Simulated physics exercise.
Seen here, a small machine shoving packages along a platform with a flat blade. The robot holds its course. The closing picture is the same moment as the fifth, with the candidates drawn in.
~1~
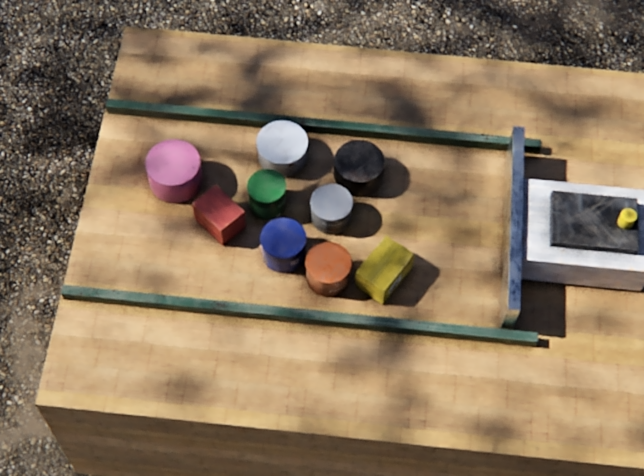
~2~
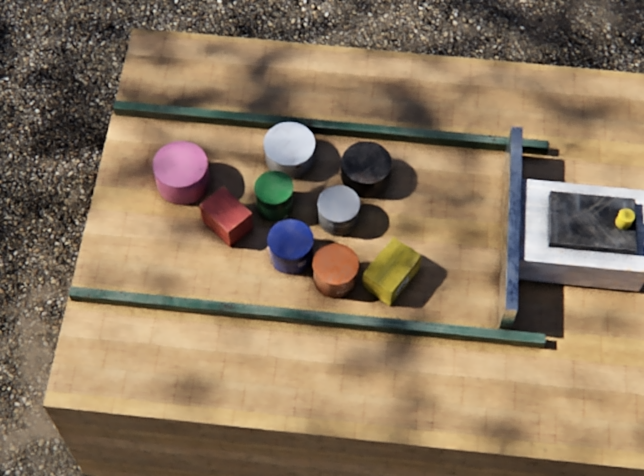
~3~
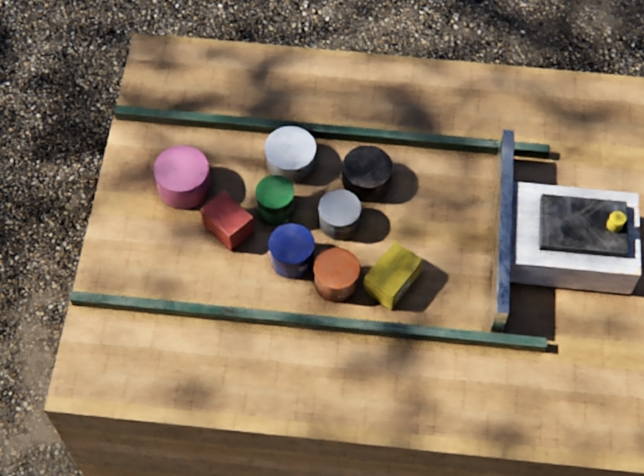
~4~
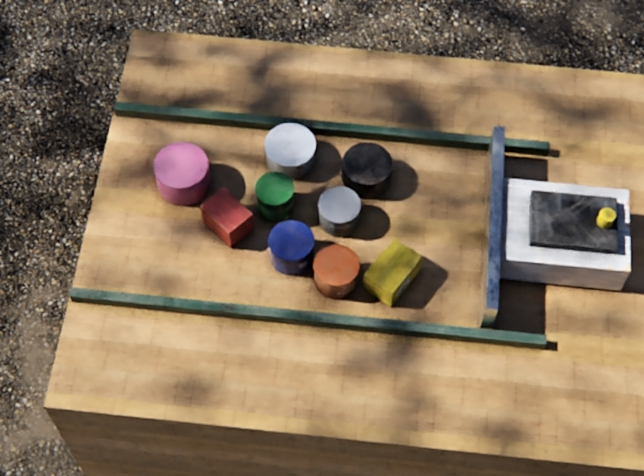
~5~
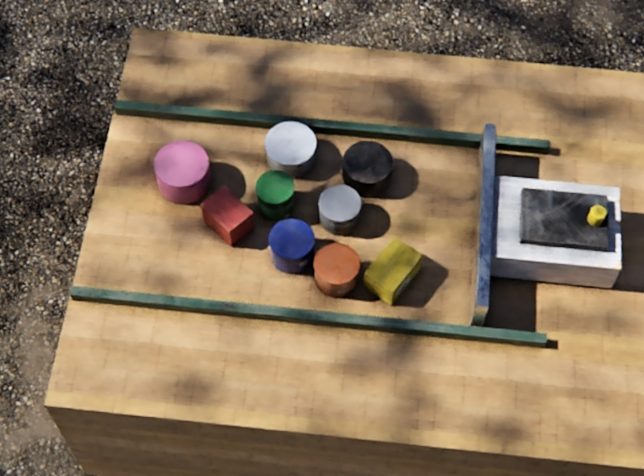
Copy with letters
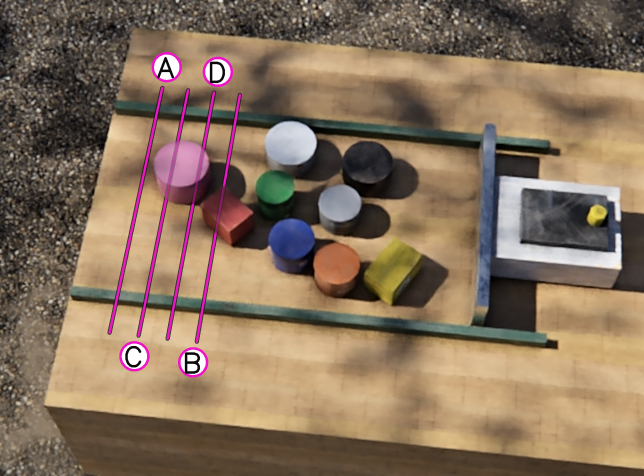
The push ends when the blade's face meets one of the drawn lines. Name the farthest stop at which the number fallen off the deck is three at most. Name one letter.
C is the last line within the limit.
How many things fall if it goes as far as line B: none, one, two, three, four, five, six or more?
By then, none.
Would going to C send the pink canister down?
By then, yes.
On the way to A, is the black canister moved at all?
By then, yes.
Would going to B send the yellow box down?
By then, no.
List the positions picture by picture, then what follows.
Red crate (219, 215); orange pail (329, 269); blue pail (284, 246), in the first frame.
Robot (585, 221); white pail (289, 151), in the second frame.
Robot (576, 224); grey pail (340, 215), in the third frame.
Robot (566, 220); yellow box (392, 272), in the fourth frame.
Robot (557, 218); red crate (228, 216); orange pail (337, 270); blue pail (292, 247), in the fifth frame.
On the marked copy, A at (138, 203); B at (220, 211); C at (165, 206); D at (192, 208).
Taking C. A third of the way, robot (440, 207); orange pail (298, 271); yellow box (340, 268).
Two thirds of the way, robot (325, 195); pink canister (162, 160); red crate (158, 206).
When it is over, robot (233, 187); pink canister over the edge; red crate over the edge; two fallen.
As for the rest, A drops five; B is within the limit but short; D is within the limit but short.
